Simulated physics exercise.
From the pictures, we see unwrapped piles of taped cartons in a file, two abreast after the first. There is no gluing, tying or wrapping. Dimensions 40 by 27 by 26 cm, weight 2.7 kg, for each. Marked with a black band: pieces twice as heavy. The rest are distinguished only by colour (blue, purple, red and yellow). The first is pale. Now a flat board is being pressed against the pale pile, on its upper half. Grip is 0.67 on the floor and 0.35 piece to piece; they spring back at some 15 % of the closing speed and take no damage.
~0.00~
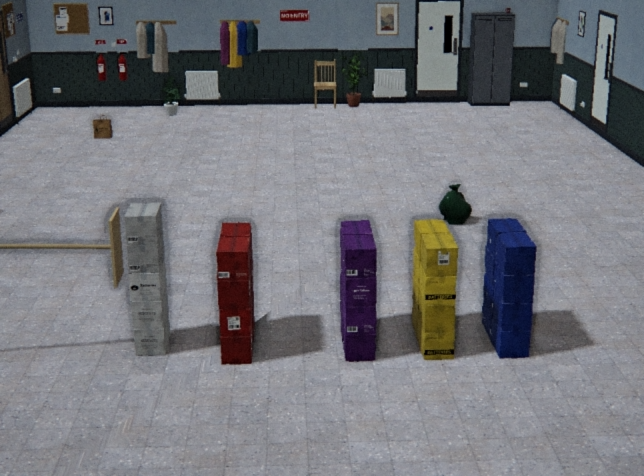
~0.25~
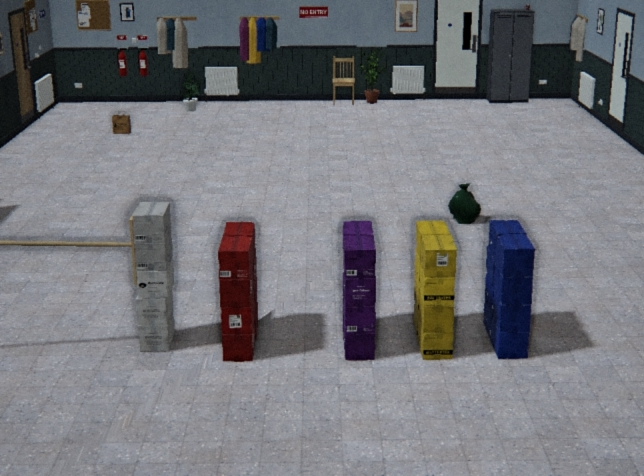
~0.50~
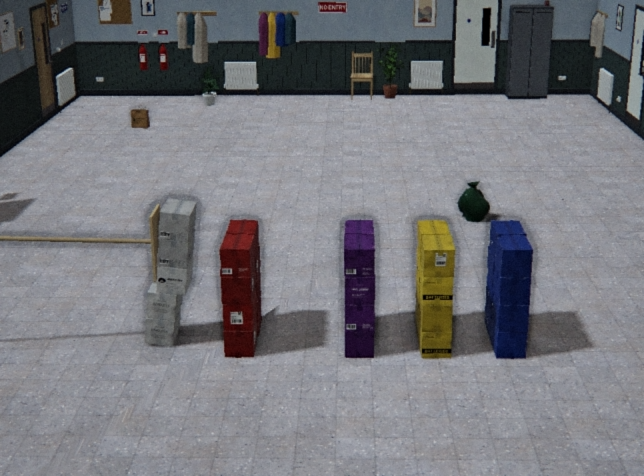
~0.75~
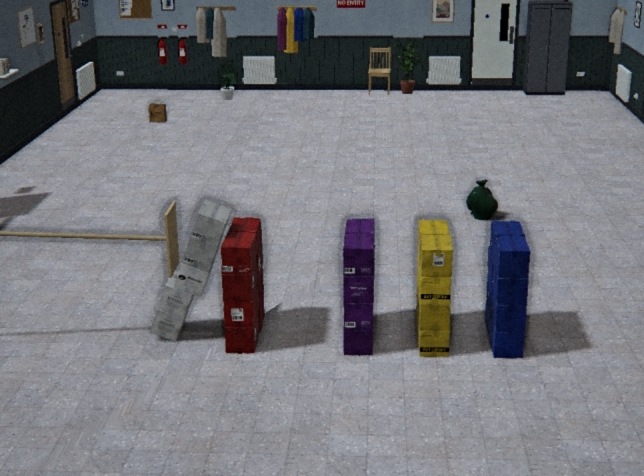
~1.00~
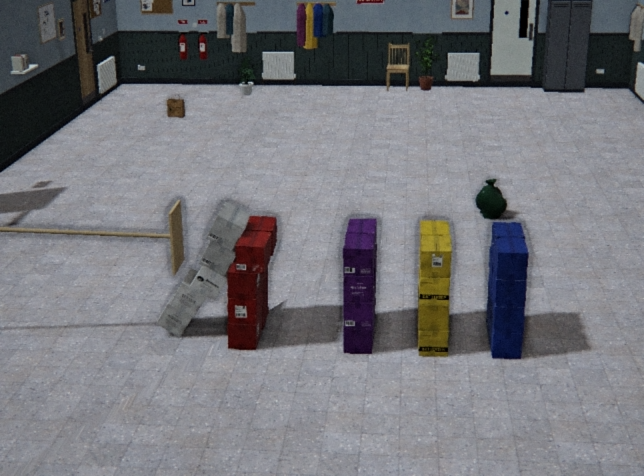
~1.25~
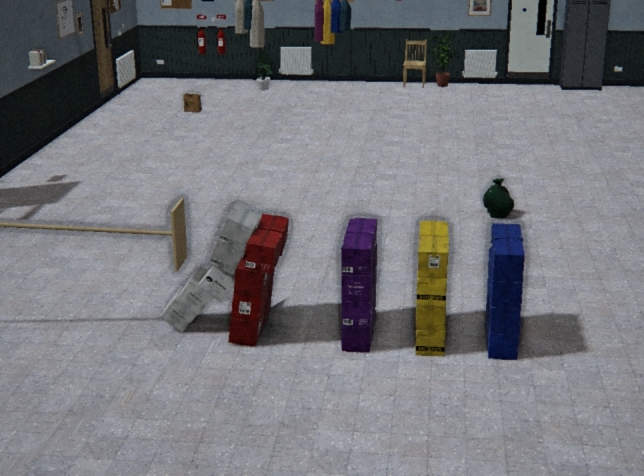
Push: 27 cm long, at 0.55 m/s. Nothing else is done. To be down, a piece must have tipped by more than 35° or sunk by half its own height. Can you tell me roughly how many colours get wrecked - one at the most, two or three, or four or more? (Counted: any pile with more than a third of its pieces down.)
It comes to four or more.
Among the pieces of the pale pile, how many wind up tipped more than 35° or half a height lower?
Count: 5.
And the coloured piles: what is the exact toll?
Count: 4.
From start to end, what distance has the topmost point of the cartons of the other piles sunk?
Roughly 40 centimetres.
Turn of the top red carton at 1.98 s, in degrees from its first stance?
Around 50° from its start.
After 1.98 s, 5 of the pale pile down; 8 of the 32 other cartons down; top red carton leaning 53°, 31 cm lower; top purple carton shifted 37 mm.
After 4.08 s, 5 of the pale pile down; 22 of the 32 other cartons down; top red carton on its side; top purple carton leaning 45°, 37 cm lower.
At rest (5.6 s), 5 of the pale pile down; 32 of the 32 other cartons down; top red carton upside down; top blue carton on its side. Wrecked, blue, purple, red and yellow. As the last picture would show them, middles, top red carton near (354, 308).
